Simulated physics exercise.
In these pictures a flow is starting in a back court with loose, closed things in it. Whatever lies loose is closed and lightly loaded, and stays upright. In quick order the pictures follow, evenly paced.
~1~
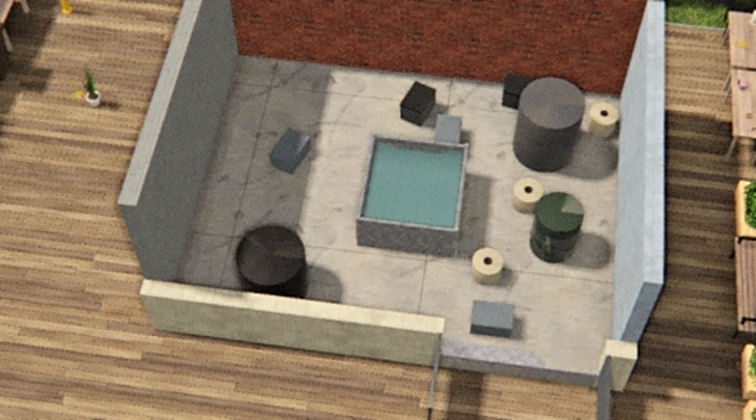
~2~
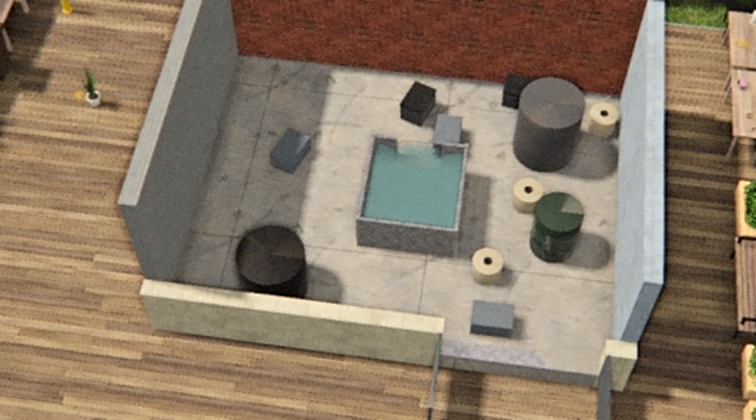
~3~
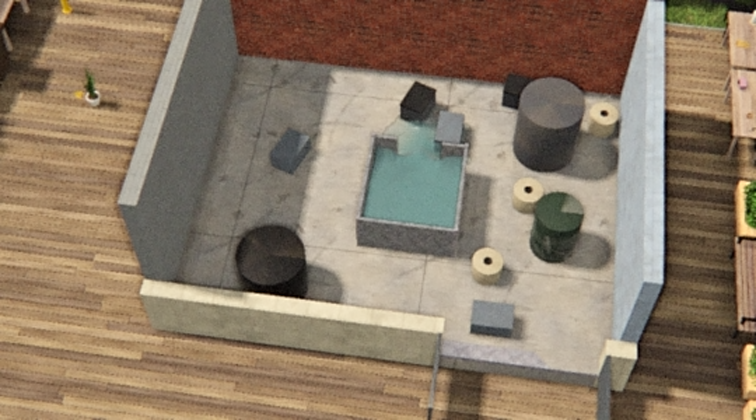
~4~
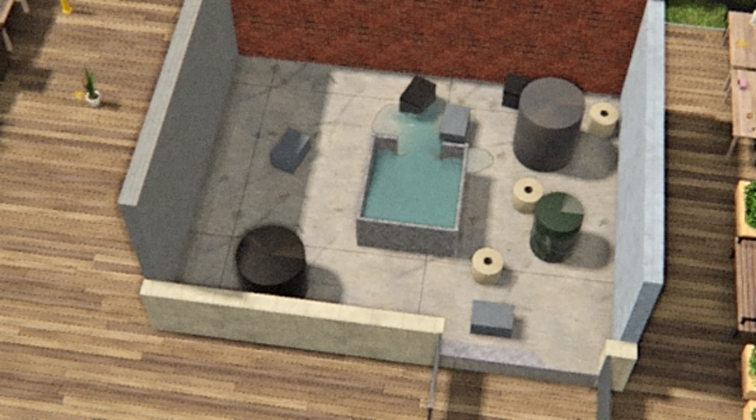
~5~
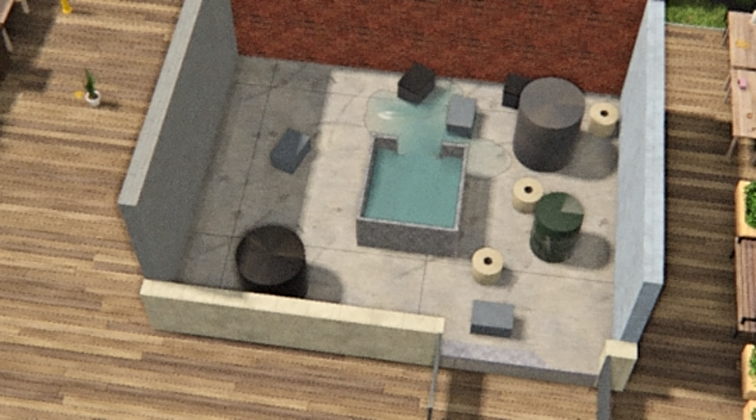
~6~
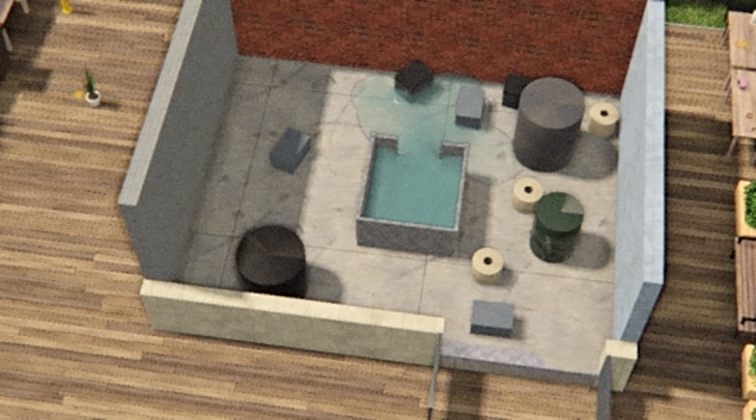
In a walled court, water pours from a basin's back and shifts two dark boxes.
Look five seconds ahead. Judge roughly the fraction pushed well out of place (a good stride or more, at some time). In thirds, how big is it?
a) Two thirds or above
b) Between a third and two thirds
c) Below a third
Answer: B.
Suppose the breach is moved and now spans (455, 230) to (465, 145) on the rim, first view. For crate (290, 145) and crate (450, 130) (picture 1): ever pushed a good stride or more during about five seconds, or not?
Going one by one, the first stopped short and the second stopped short.
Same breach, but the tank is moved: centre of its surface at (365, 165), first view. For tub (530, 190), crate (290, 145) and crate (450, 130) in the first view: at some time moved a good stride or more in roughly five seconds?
Taking them in turn: Kept near its start; kept near its start; kept near its start.
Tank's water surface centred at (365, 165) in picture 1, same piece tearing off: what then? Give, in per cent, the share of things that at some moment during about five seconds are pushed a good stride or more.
Estimate: Approx. 40 %.
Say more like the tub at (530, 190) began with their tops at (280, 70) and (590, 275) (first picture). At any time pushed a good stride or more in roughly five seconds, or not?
First driven off, second remains in place.
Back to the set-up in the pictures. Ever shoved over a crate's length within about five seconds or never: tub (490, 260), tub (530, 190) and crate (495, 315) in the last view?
In the order given: Fell short, fell short, fell short.
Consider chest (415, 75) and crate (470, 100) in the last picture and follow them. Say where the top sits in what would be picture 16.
Roughly (315, 61) and (548, 100).
A moment on, 2 of 8 are well off their spots; 1 afloat.
Next, 3 of 8 are well off their spots; 3 afloat.
Later, 4 of 8 are well off their spots; 3 afloat.
In the end, 4 of 8 are well off their spots, and 4 have been at some point; 1 afloat.
